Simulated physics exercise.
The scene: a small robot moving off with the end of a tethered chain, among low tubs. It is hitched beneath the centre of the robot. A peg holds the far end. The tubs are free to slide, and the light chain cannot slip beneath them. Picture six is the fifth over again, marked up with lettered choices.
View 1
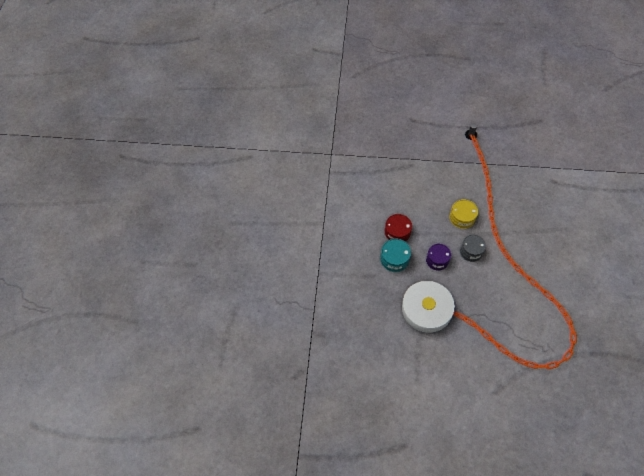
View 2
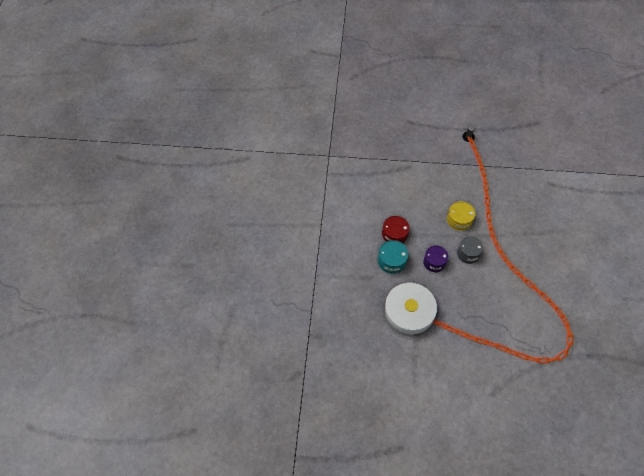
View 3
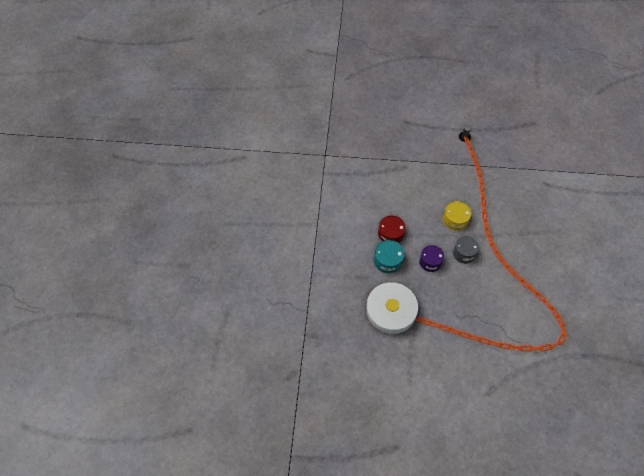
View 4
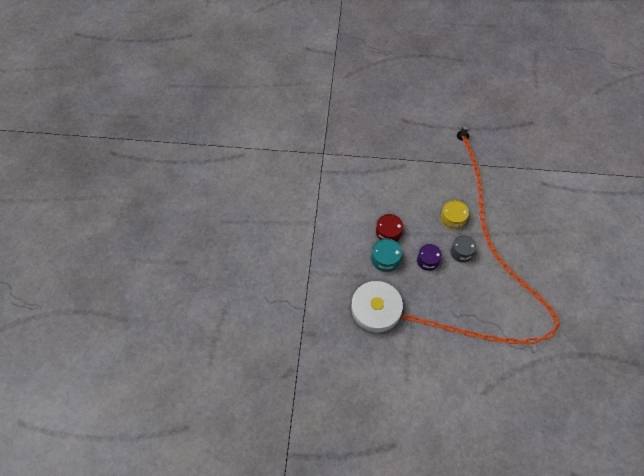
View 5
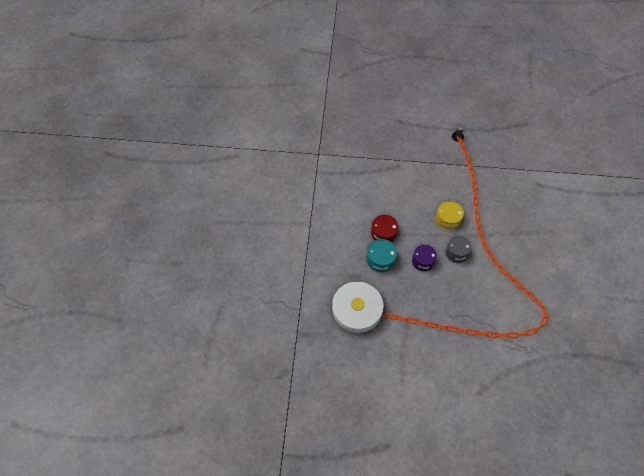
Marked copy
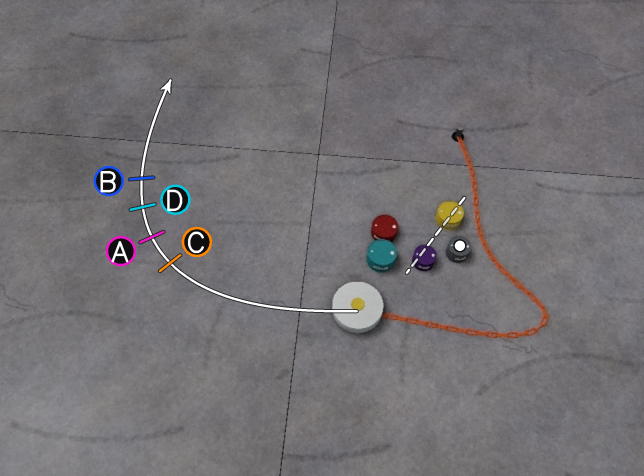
On a grey slab floor, a round white robot moves left past five small coloured tubs, drawing an orange chain behind it.
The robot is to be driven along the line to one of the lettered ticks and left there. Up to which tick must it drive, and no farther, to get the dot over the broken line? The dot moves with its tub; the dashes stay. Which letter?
It must go as far as C.
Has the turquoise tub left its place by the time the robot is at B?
By then, yes.
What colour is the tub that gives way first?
The grey tub.
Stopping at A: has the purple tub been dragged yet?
By then, yes.
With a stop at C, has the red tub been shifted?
No.
On the marked copy, A at (152, 237); B at (142, 178); C at (170, 263); D at (143, 207); the dashed line at (437, 234); the route from (357, 311) via (154, 241) to (171, 80); the white dot at (460, 246).
Taking C. A third of the way, robot (284, 305); grey tub (458, 250).
Two thirds of the way, robot (215, 289); grey tub (458, 250).
When it is over, robot (168, 259); purple tub (411, 242); grey tub (427, 230); yellow tub (439, 213); the dot on the grey tub is over the dashed line.
As for the rest, A does it too, but is farther than needed; B does it too, but is farther than needed; D does it too, but is farther than needed.
